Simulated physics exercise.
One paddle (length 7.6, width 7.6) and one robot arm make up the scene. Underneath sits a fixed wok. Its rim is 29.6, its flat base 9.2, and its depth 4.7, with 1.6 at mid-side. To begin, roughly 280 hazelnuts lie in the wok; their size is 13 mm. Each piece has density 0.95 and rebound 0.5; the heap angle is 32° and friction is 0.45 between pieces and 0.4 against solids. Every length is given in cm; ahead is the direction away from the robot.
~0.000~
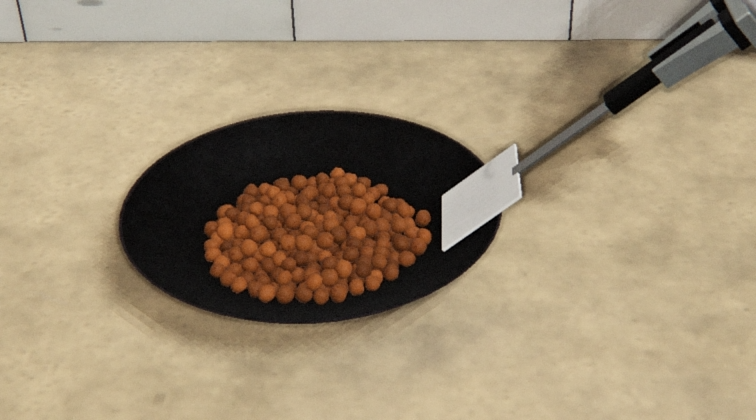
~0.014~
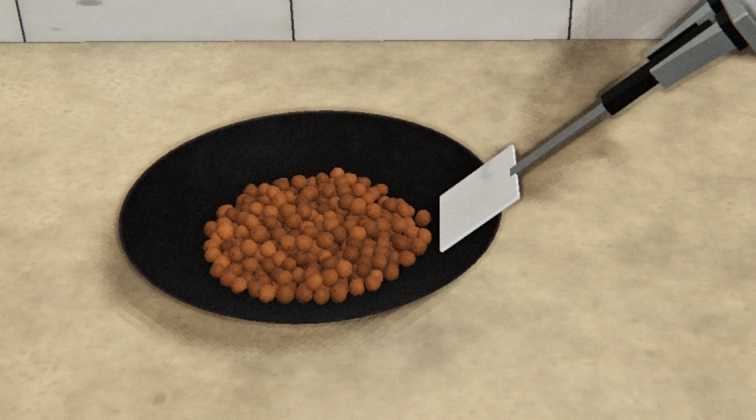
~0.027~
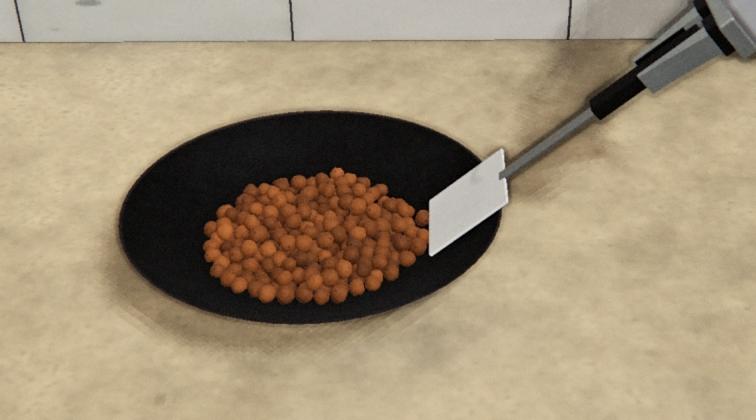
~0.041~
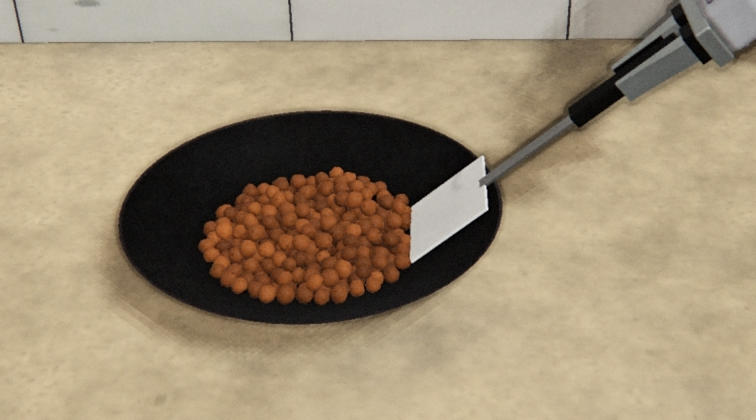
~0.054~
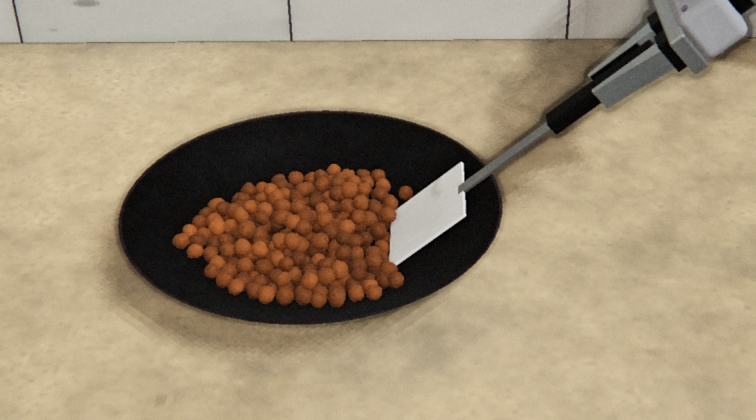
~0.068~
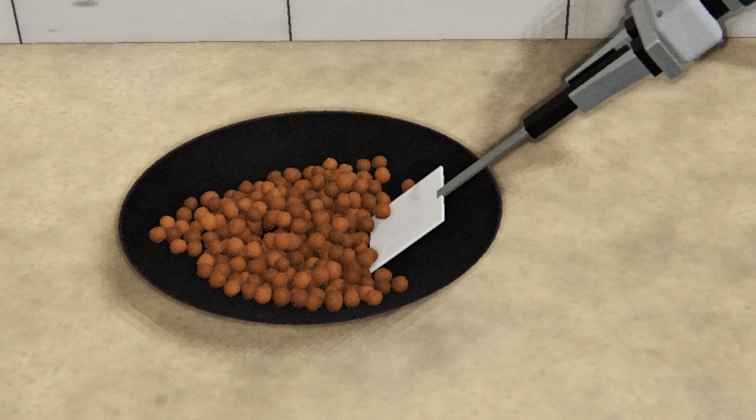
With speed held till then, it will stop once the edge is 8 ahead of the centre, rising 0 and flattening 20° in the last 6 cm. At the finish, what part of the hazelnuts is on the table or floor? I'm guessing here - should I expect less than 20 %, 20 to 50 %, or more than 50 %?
You should expect 20 to 50 %.
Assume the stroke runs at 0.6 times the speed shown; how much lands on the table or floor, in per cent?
Around 5 percent would finish on the table or floor.
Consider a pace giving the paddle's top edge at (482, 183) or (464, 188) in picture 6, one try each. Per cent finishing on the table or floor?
First try about 10 %, second try about 15 %.
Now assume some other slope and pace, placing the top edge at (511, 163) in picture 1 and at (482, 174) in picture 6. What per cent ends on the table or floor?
Off the vessel, on the table or floor: Some 5 percent.
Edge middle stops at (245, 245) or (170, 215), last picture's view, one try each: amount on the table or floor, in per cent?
Estimates, in order: 10 % and 45 %.
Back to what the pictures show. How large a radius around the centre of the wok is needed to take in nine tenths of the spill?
50 cm.
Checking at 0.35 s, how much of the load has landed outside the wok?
25 %.
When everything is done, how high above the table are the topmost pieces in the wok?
Peak at rest, approximately 6.0 centimetres.
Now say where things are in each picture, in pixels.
In the first picture, the paddle top edge at (518, 170), sloping 41°; upper third of the load around (317, 225), from x 210 to 425, top at y 175; 278 in the wok.
In the second picture, the paddle top edge at (516, 170), sloping 41°; upper third of the load around (317, 225), from x 210 to 425, top at y 175.
In the third picture, the paddle top edge at (505, 175), sloping 41°; upper third of the load around (317, 225), from x 210 to 425, top at y 175.
In the fourth picture, the paddle top edge at (485, 182), sloping 41°; upper third of the load around (320, 223), from x 205 to 405, top at y 175.
In the fifth picture, the paddle top edge at (464, 188), sloping 41°; upper third of the load around (310, 220), from x 180 to 405, top at y 170.
In the sixth picture, the paddle top edge at (443, 192), sloping 41°; upper third of the load around (297, 219), from x 160 to 410, top at y 165; 278 in the wok.
After 0.10 s, sloping 41°, highest piece 9 above the table; 277 in the wok, 1 on the blade or in flight.
After 0.14 s, sloping 36°, highest piece 10 above the table; 272 in the wok, 6 on the blade or in flight.
After 0.35 s, sloping 21°, highest piece 6 above the table; 198 in the wok, 72 on the table or floor, 8 on the blade or in flight.
After 1.40 s, sloping 21°, highest piece 5 above the table; 197 in the wok, 81 on the table or floor.
In the end, 197 in the wok, 81 on the table or floor. That is 29 % on the table or floor.
